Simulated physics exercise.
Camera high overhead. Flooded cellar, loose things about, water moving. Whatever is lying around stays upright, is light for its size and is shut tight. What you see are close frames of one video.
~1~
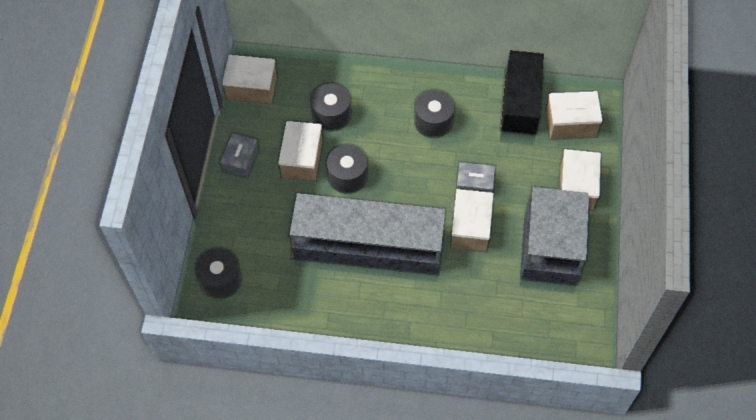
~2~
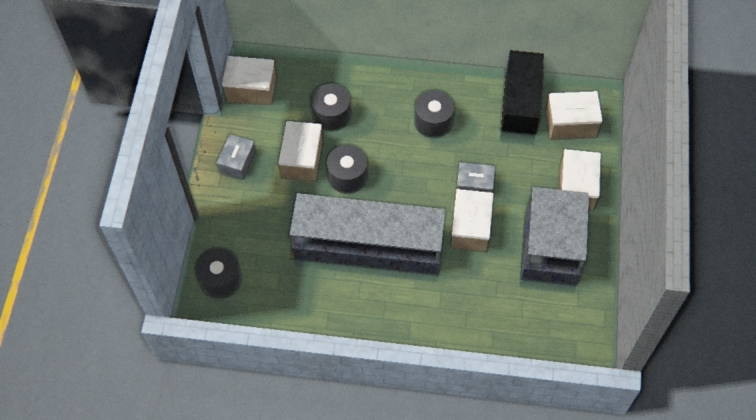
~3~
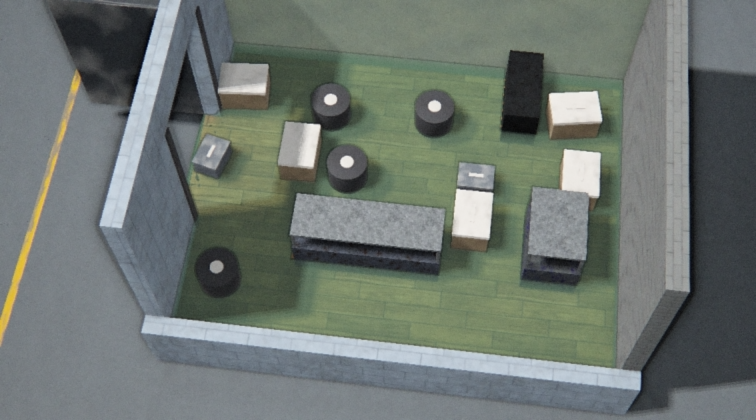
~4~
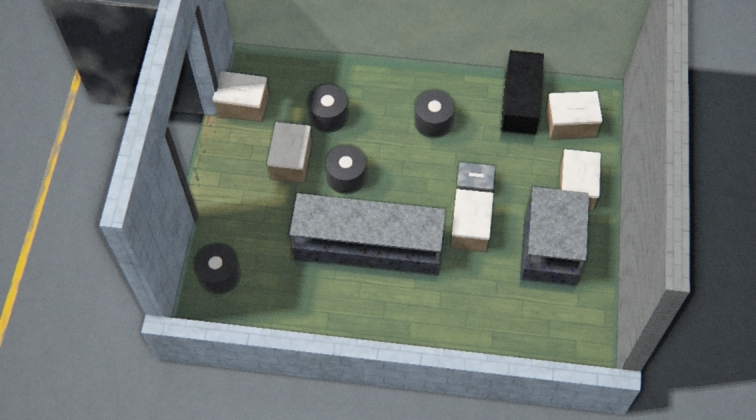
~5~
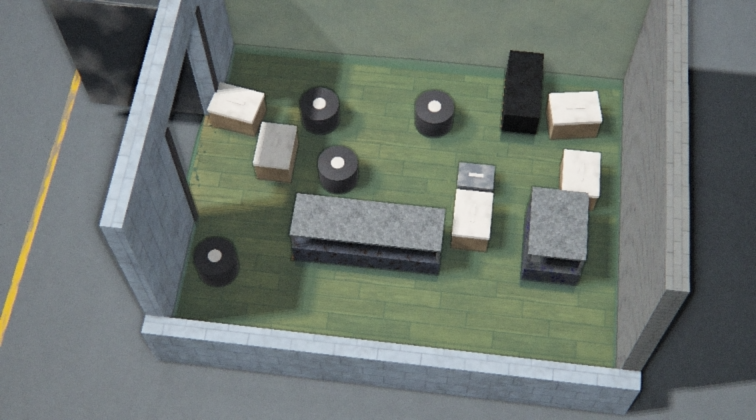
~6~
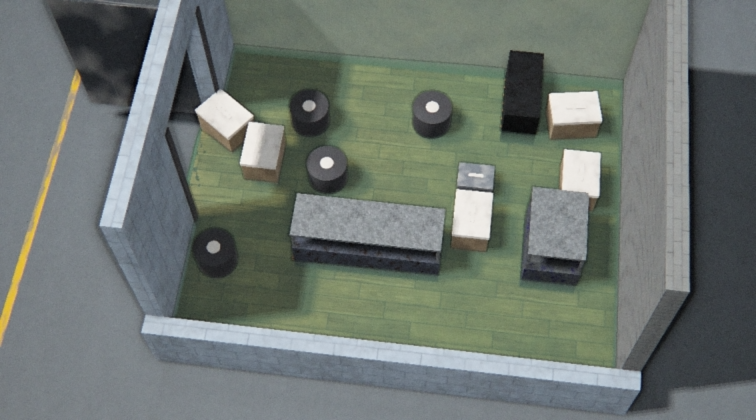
A door opens, a grey chest floats out left, then nearby chests and drums drift left.
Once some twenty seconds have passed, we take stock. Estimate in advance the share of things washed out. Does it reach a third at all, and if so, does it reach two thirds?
No less than two thirds.
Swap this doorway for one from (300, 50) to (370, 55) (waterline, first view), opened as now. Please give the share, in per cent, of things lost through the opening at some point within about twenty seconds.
Some 60 in a hundred.
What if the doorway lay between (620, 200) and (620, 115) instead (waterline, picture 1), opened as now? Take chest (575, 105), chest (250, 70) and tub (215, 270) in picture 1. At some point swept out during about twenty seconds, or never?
Result, in listed order: Exited / retained / retained.
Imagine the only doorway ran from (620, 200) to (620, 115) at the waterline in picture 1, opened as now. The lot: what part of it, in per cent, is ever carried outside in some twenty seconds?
Estimated share: Around 60 %.
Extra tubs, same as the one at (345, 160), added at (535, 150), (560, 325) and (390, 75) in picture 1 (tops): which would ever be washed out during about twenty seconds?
For the three copies in the stated order: Remained, remained, escaped.
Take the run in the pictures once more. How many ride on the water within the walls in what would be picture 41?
The answer would be 3.
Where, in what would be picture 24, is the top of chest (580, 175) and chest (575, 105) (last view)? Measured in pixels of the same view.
First near (469, 168), second near (546, 163).
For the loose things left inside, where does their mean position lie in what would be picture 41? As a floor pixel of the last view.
It lands somewhere near (313, 165).
A moment on, 3 of 11 are out; 8 afloat.
Next, 6 of 11 are out; 5 afloat.
Later, 8 of 11 are out; 3 afloat.
In the end, 10 of 11 are out; 1 afloat.
